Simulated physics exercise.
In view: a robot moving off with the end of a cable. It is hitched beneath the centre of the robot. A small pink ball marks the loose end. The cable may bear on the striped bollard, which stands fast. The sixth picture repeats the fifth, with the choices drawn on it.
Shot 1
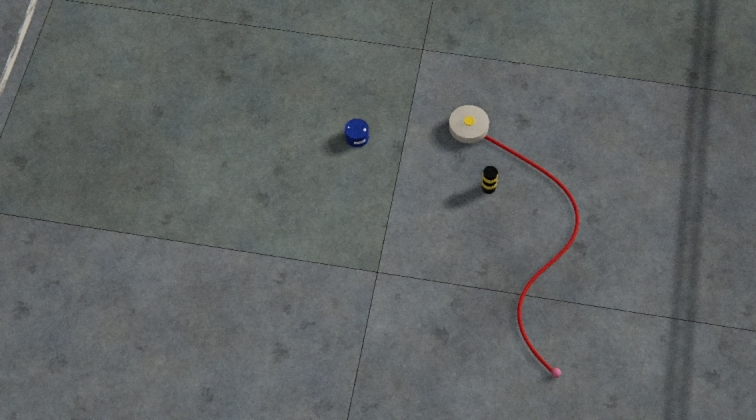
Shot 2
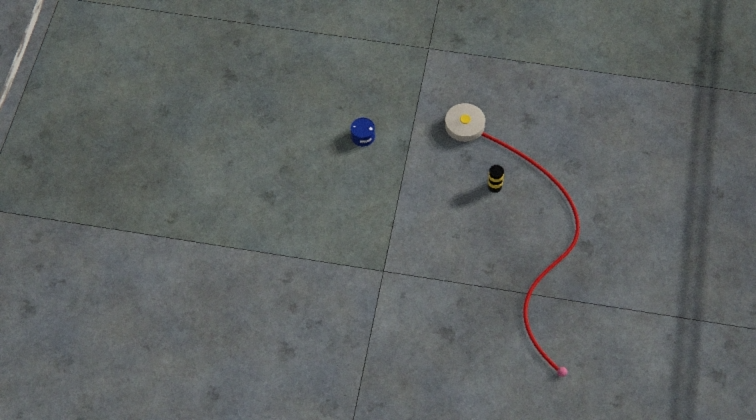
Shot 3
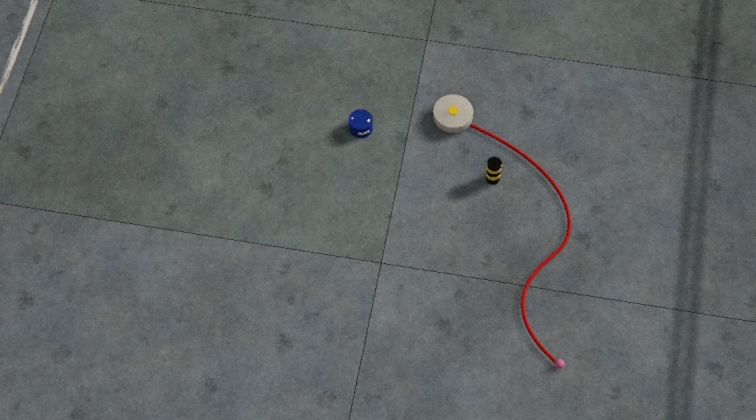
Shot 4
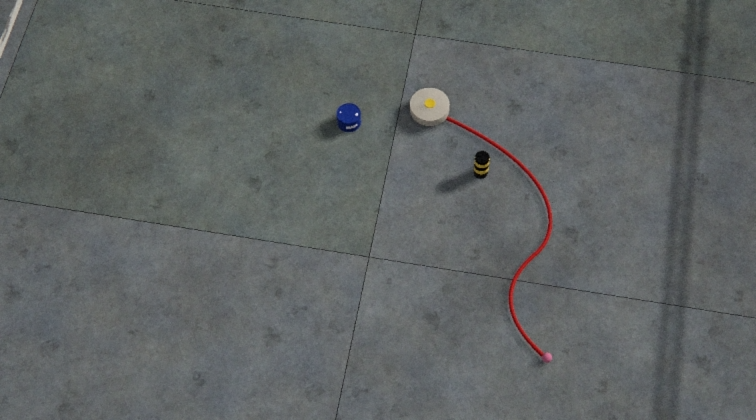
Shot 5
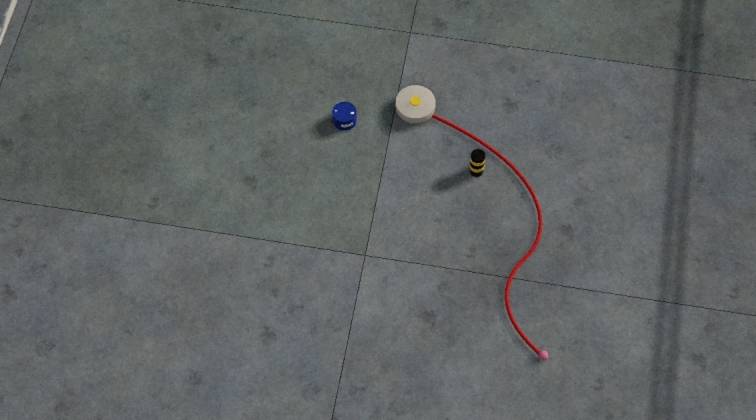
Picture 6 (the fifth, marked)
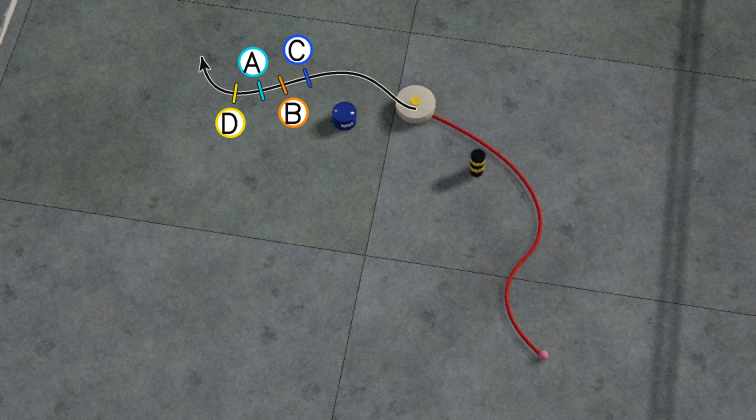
On a grey slab floor, a round white robot creeps left near a blue tub, drawing a curved red cable beside a striped bollard.
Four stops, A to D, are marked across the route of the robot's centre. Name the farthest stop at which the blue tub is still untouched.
At B, and not beyond.
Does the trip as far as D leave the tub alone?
No.
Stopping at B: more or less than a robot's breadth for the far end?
More.
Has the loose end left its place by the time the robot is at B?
Yes.
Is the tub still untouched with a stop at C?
Yes.
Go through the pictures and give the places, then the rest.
Blue tub (357, 133); bollard (490, 180); robot (469, 125), in the first frame.
Robot (465, 123); blue tub (363, 132), in the second frame.
Robot (453, 114); free end (559, 364), in the third frame.
Robot (430, 108); bollard (481, 165), in the fourth frame.
Robot (415, 105); blue tub (345, 116); bollard (477, 163); free end (543, 356), in the fifth frame.
On the marked copy, A at (261, 91); B at (283, 85); C at (308, 78); D at (235, 93); the route from (415, 109) via (301, 80) to (202, 58).
Following B. Soon after the start, robot (375, 78), middle of the cable (490, 191), free end (534, 346).
Later, robot (326, 70), middle of the cable (470, 157), free end (519, 302).
In the end, robot (282, 81), middle of the cable (441, 144), free end (512, 272); only the bollard has been touched, if anything.
As for the rest, A brings the cable against the tub; C is safe but short; D brings the cable against the tub.
